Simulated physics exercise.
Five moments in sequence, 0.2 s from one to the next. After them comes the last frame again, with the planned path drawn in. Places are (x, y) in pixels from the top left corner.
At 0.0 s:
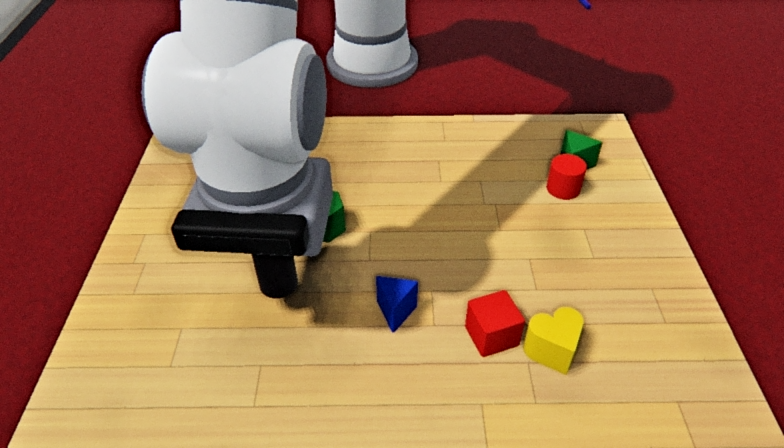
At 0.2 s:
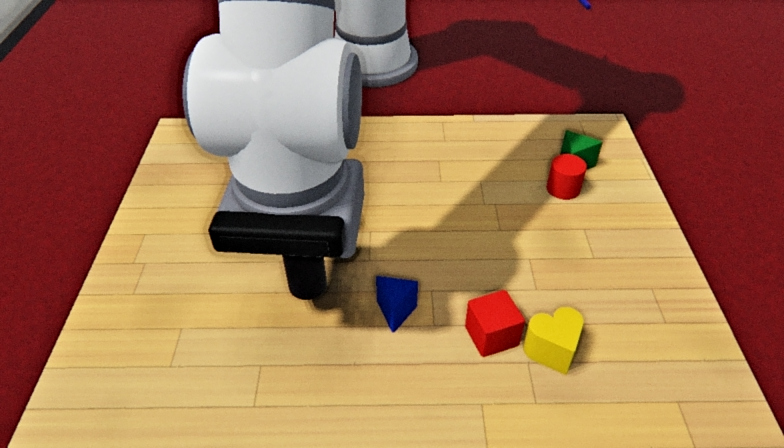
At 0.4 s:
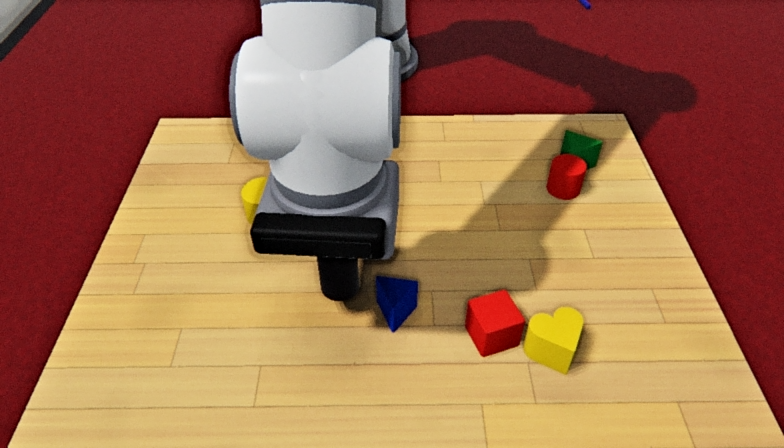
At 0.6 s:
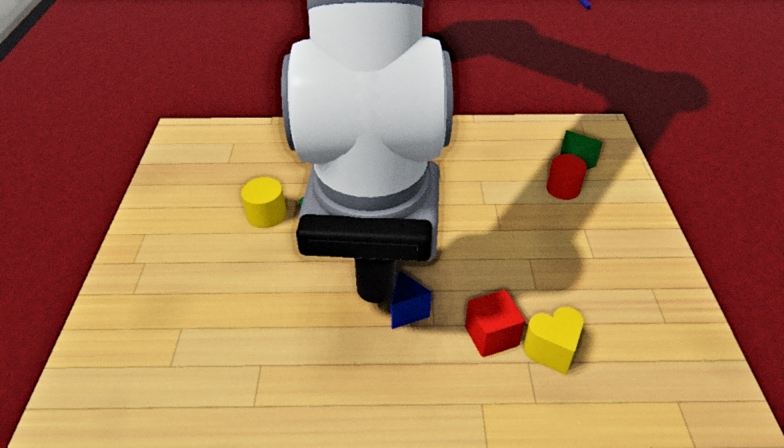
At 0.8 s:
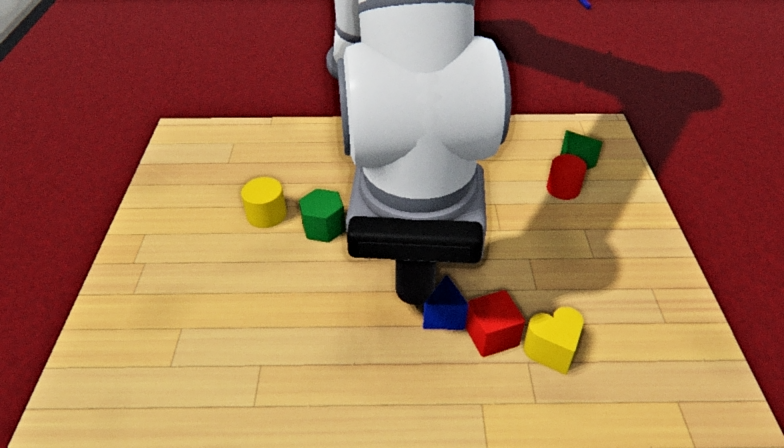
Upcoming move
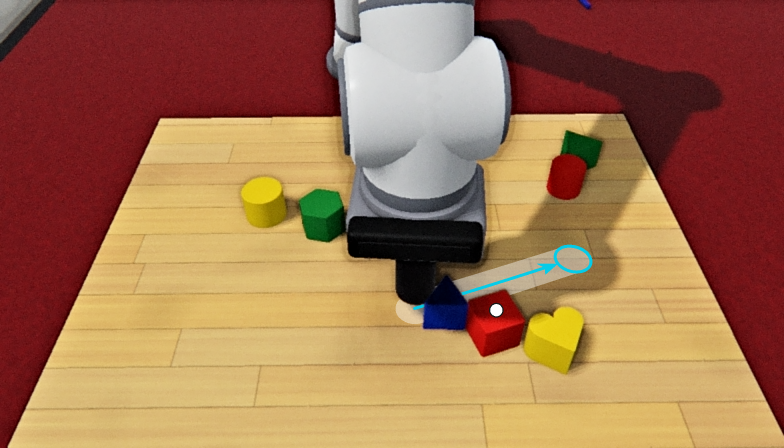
A white robot arm with a black pusher stands over a light wooden board on a red floor, seen from above by a still camera. A blue three-sided block, a red cube and a yellow heart lie near the front, with a green block and red cylinder at the far right. The arm sweeps right, uncovering a yellow cylinder and green hexagonal block, and pushes the blue block against the cube.
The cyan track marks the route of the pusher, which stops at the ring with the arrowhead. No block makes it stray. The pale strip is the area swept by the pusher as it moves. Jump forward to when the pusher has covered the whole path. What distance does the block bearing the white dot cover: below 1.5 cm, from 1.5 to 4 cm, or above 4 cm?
Below 1.5 cm.
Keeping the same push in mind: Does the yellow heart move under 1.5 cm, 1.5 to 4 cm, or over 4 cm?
Below 1.5 cm.
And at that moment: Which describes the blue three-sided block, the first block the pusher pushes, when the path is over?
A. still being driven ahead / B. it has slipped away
It's B.
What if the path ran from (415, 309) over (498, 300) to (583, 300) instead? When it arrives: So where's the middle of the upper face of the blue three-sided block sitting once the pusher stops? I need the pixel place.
It should be at (472, 306) by then.
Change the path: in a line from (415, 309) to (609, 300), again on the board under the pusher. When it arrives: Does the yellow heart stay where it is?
No - that is not the case.
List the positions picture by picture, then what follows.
Lower end of the pusher (279, 284), tops of blocks, blue three-sided block (396, 288), red square piece (496, 310), yellow heart (559, 326), in the first frame.
Pusher (308, 286), blocks as before, in the second frame.
Pusher (340, 287), blocks as before, in the third frame.
Pusher (376, 289), blue three-sided block (407, 288), in the fourth frame.
Pusher (415, 290), blue three-sided block (446, 294), red square piece (496, 310), yellow heart (559, 326), in the fifth frame.
The drawn path runs straight from (415, 309) to (573, 259); the dot is on the red square piece.
What follows on the original path. One third of the way, pusher (474, 273); blue three-sided block (460, 298), turned 35° clockwise; red square piece (502, 311).
Two thirds of the way, pusher (528, 256); blue three-sided block (460, 298), turned 35° clockwise; red square piece (502, 311).
At the end, pusher (578, 241); blue three-sided block (460, 298), turned 35° clockwise; red square piece (502, 311); yellow heart not moved.
